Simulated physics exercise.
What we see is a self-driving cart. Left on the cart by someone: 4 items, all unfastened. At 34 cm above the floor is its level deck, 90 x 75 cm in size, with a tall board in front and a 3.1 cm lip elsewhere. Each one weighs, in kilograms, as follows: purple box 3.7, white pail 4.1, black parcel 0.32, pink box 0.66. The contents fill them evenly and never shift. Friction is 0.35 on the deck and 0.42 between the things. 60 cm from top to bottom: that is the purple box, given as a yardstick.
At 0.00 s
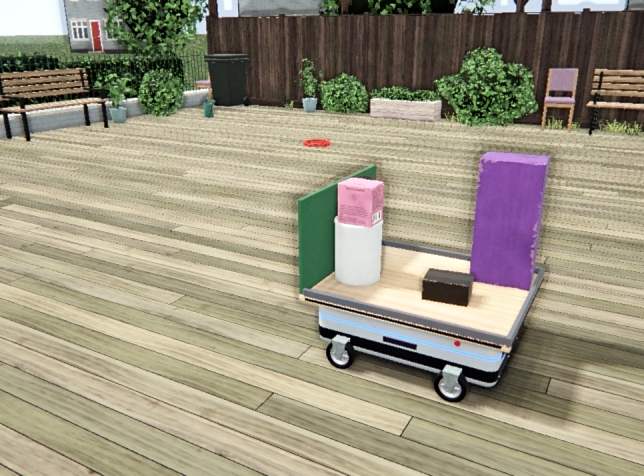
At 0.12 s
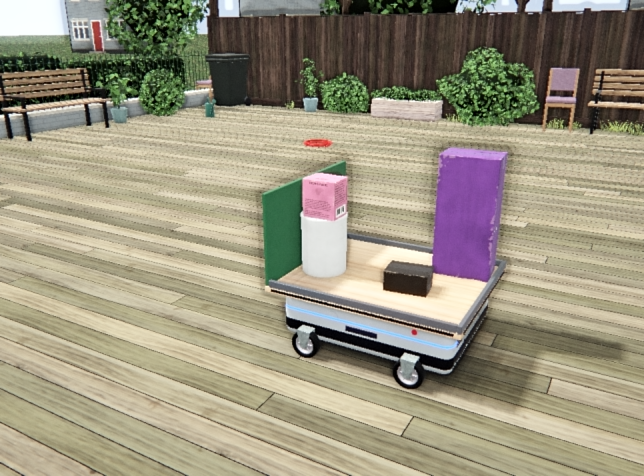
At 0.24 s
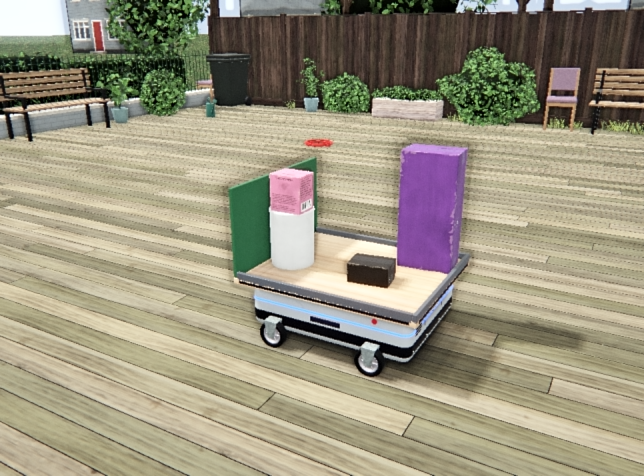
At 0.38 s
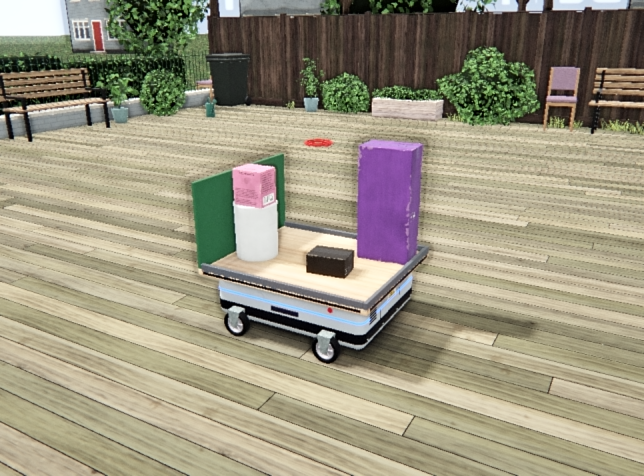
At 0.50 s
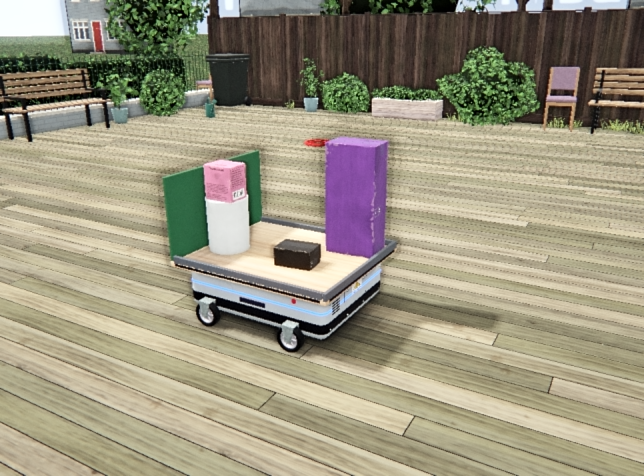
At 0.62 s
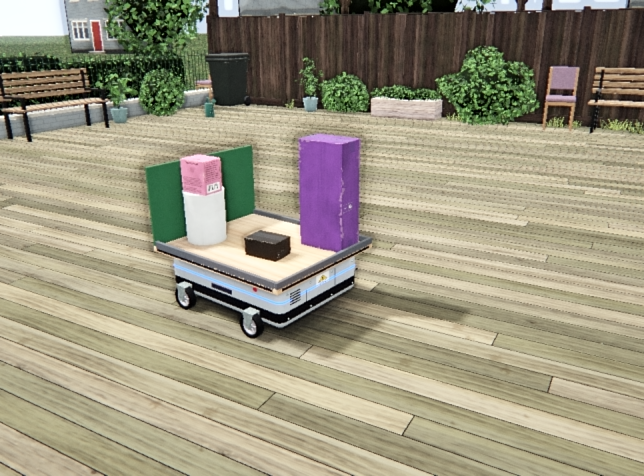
A cart carrying a purple box, pail and smaller boxes rolls left, then turns slightly.
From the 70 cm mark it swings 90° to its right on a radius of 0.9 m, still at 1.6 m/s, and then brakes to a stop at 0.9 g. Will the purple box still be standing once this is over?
Yes.
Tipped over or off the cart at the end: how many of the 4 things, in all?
That makes 1.
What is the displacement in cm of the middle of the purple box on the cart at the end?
Some 24 cm.
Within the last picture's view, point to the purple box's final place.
Somewhere around (331, 147).
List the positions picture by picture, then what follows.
Cart 0 cm along; purple box (508, 221); white pail (358, 248), in the first picture.
Cart 19 cm along; pink box (325, 197); white pail (324, 242), in the second picture.
Cart 38 cm along; black parcel (372, 270); pink box (292, 191), in the third picture.
Cart 61 cm along; white pail (256, 228); black parcel (330, 261), in the fourth picture.
Cart 80 cm along; pink box (225, 181); white pail (228, 223), in the fifth picture.
Cart 99 cm along, turned 9°; purple box (329, 193); black parcel (268, 246), in the sixth picture.
By 0.82 s, cart 131 cm along, turned 30°; pink box 19 cm from its spot; white pail 18 cm from its spot.
By 1.22 s, cart 195 cm along, turned 70°; pink box now off the cart; white pail 18 cm from its spot.
By 1.62 s, cart 254 cm along, turned 90°; purple box 3 cm from its spot near (316, 152); white pail 18 cm from its spot; black parcel 3 cm from its spot.
When it is over (2.3 s), off the cart and tipped over, pink box; not toppled but over 10 cm from the start, purple box, white pail and black parcel. In the last view, purple box near (331, 147).
